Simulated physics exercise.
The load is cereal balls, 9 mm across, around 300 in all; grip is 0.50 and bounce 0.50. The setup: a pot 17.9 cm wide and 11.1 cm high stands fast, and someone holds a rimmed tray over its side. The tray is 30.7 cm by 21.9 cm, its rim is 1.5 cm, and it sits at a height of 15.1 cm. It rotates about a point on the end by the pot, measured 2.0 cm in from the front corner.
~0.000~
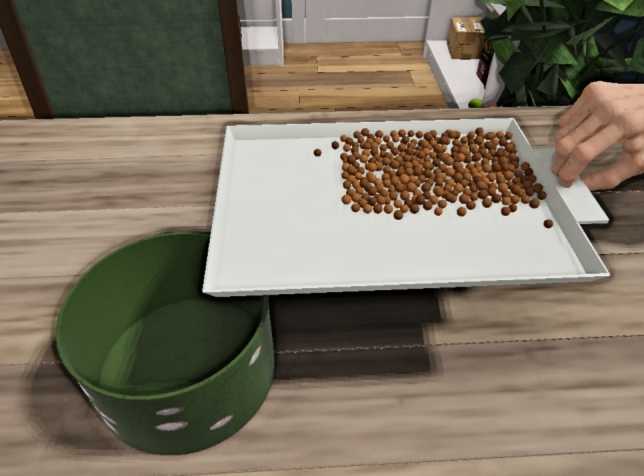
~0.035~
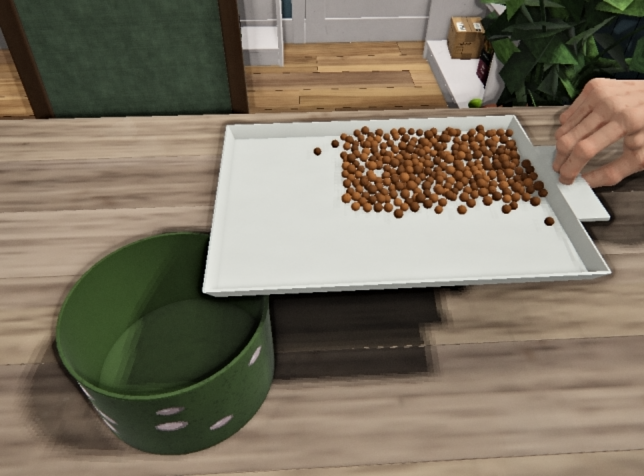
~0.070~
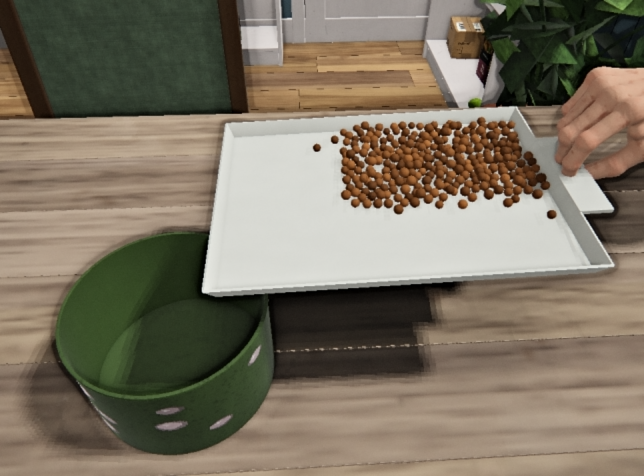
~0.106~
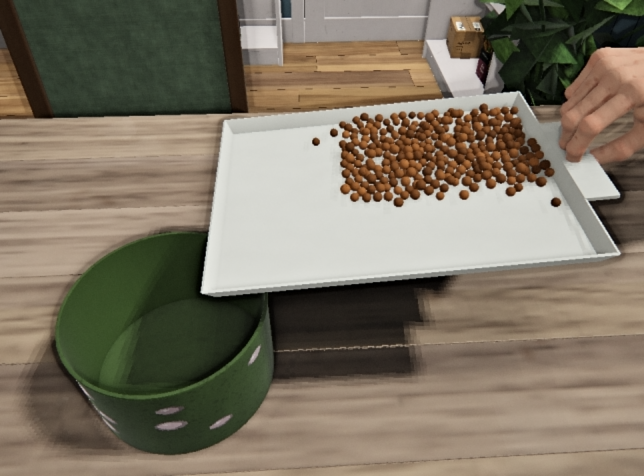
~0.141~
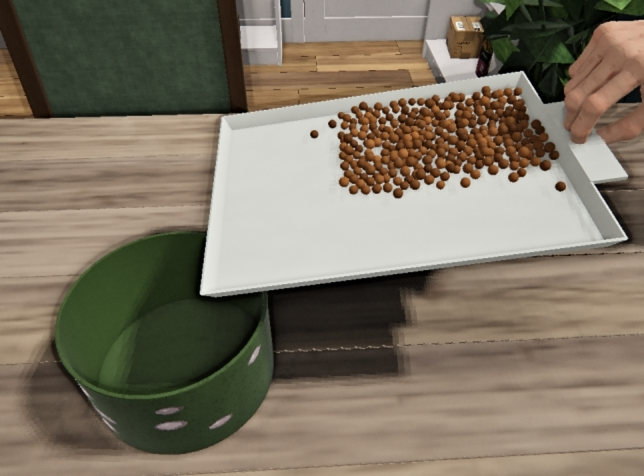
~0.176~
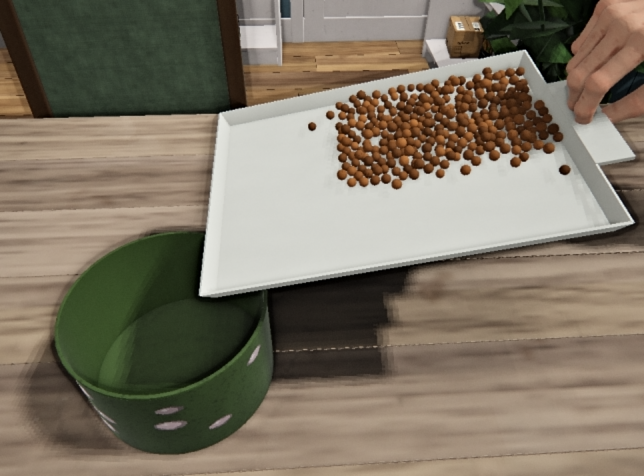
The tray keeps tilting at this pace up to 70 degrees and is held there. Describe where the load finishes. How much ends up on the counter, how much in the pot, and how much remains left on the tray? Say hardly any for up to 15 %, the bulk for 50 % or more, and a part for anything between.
By place: Counter hardly any, pot the bulk, left on the tray hardly any.
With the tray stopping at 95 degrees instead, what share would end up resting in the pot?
The pot would get around 95 per cent.
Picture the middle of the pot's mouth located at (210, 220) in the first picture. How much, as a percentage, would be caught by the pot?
Close to 10 in a hundred.
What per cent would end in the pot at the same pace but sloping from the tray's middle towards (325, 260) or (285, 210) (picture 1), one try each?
That would be close to 55 per cent, then close to 40 per cent.
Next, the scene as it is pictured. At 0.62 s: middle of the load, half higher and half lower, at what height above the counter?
Height: Around 22 cm.
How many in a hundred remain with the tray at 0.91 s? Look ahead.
Load share: Around 5%.
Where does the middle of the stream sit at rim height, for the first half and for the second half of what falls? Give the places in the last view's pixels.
Near (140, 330) at first, near (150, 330) afterwards.
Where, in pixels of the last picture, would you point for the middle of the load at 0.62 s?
Near (232, 170).
After 0.44 s, tilt 41 degrees; the tray holds 100 %, the pot 0 %.
Then, at 0.62 s, tilt 61 degrees; the tray holds 100 %, the pot 0 %.
Then, at 0.91 s, tilt 70 degrees; the tray holds 5 %, the pot 85 %.
At rest (1.7 s), counter 5 %, pot 95 %, tray 0 %.
